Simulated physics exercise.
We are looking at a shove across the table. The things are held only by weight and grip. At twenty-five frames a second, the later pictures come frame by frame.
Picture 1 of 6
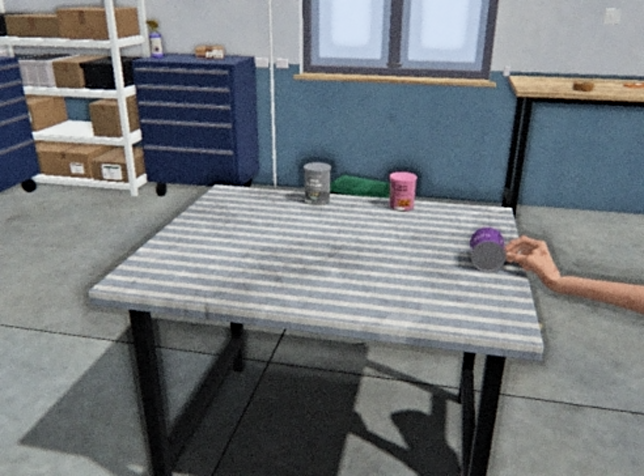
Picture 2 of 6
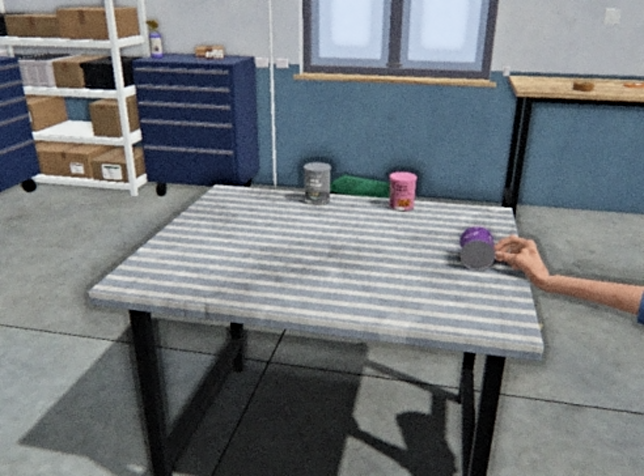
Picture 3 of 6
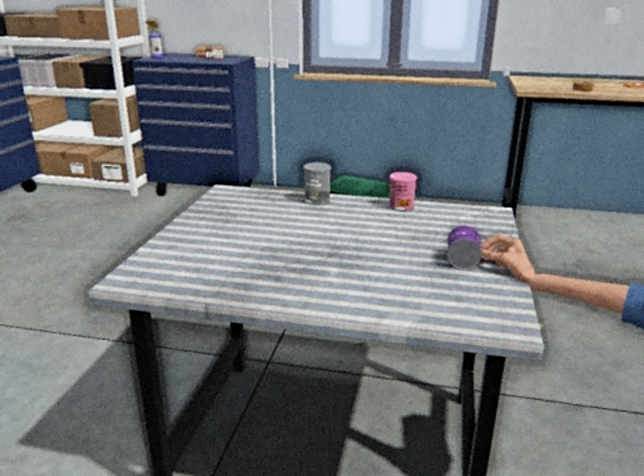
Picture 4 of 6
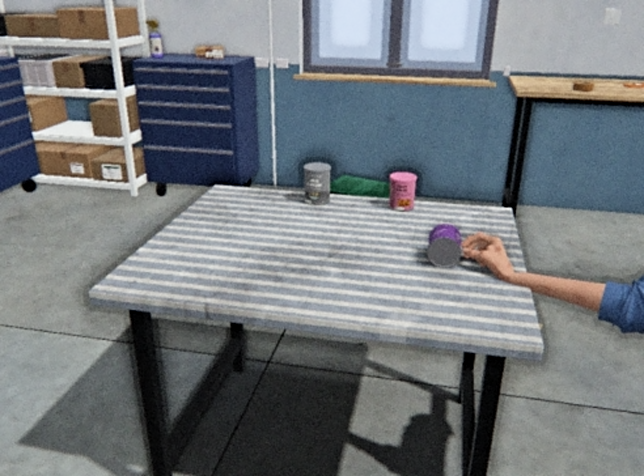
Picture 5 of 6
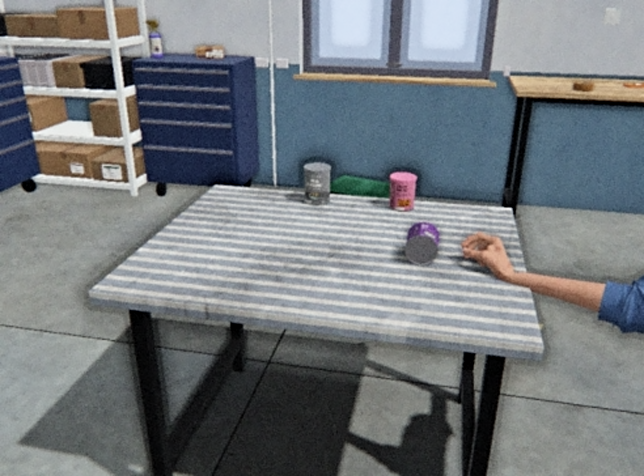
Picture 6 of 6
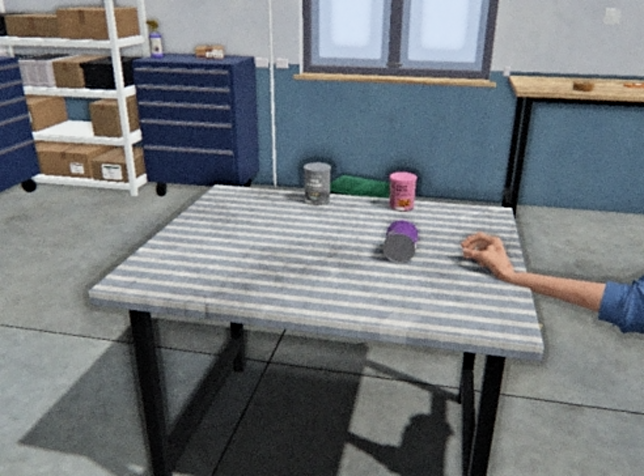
A hand reaching in from the right pushes a purple tin lying on its side leftward across a grey-and-white striped table, in a workshop seen from slightly above by a still camera. A grey can, a green object and a pink can sit along the far edge, with blue drawers and shelved boxes behind at left. The hand then stays back, fingers curled, while the tin rolls farther left alone.
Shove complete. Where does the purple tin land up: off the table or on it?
Takes a fall.
Then, 0.30 s past the last view, purple tin displaced well along near (258, 228).
Then, 0.60 s past the last view, purple tin now off the table.
Then, 0.90 s past the last view, things are still on the move.
Finally, off the table, purple tin.
